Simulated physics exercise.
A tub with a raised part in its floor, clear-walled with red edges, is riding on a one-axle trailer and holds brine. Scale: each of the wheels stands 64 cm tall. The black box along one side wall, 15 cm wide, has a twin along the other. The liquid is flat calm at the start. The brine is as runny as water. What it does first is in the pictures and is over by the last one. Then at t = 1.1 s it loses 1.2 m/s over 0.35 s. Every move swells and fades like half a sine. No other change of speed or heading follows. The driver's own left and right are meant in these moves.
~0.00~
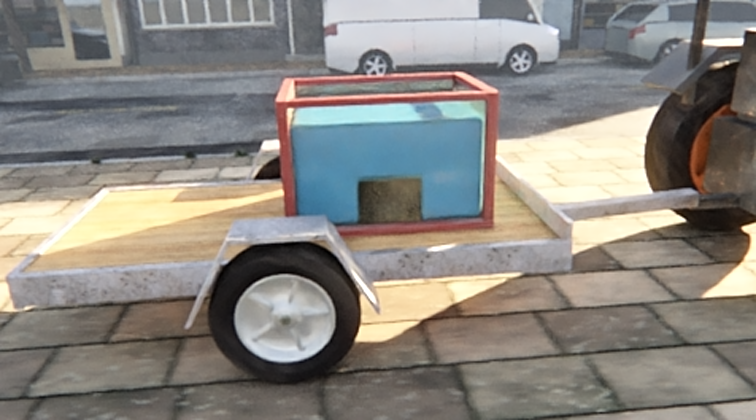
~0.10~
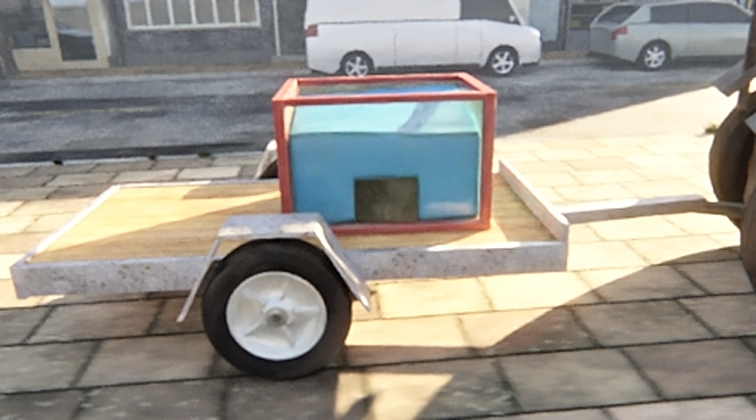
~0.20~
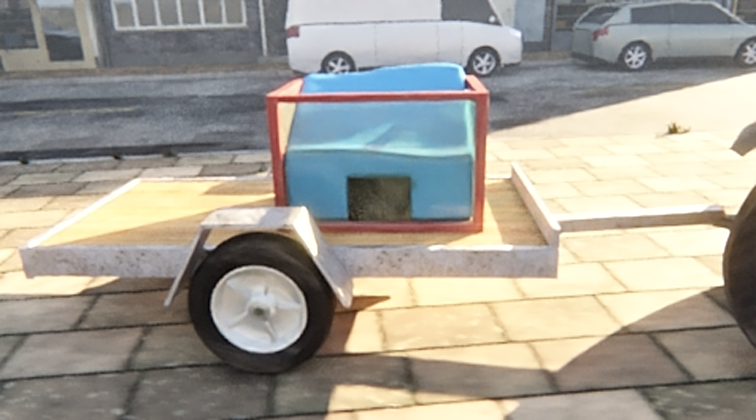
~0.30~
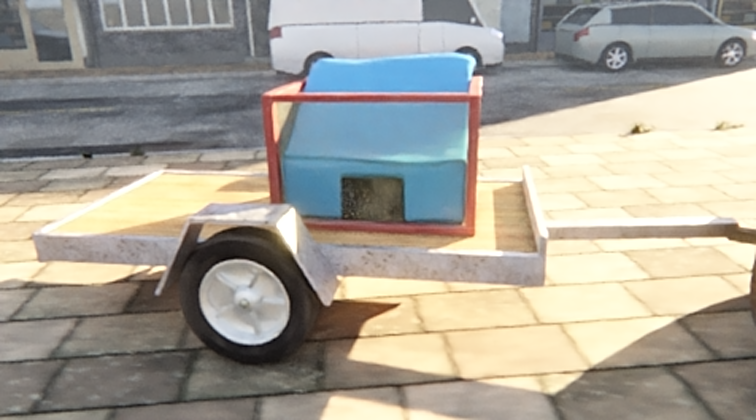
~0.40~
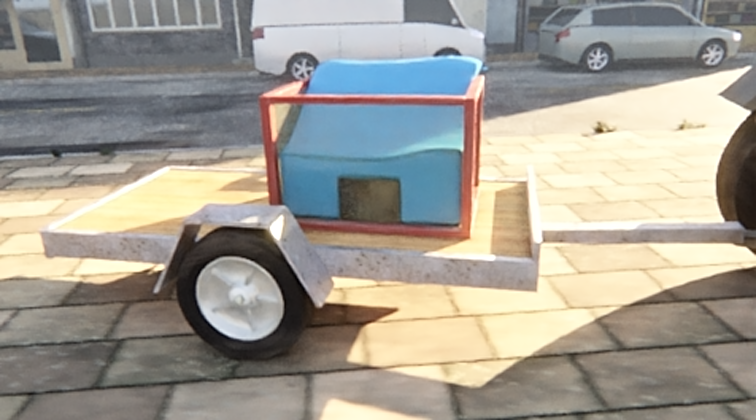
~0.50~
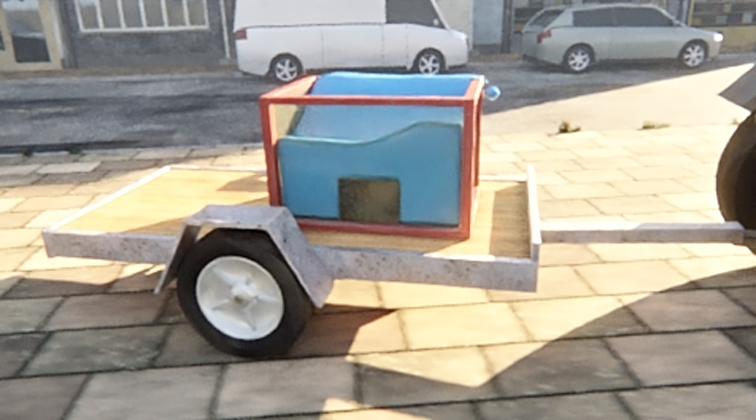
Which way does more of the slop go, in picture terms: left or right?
The right end lets out more.
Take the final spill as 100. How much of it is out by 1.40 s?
Some 20 per cent by then.
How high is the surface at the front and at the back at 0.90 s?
Front 48 cm, back 48 cm.
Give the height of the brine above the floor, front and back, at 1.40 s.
About 64 cm in front and 36 cm behind.
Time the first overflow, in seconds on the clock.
At about 0.6 s.
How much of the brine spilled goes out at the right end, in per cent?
Some 40 per cent of it.
By 0.90 s the surface is 48 cm up at the front and 47 cm at the back; 3 per cent is out, over the far side.
By 1.40 s the surface is 64 cm up at the front and 36 cm at the back; 3 per cent is out, over the far side, a little elsewhere.
By 2.00 s the surface is 39 cm up at the front and 65 cm at the back; 7 per cent is out, over the right end and the far side, a little elsewhere.
By 4.43 s 12 per cent is out, over the right end and the far side, a little elsewhere; the right end has passed 5 per cent and the left end 2.
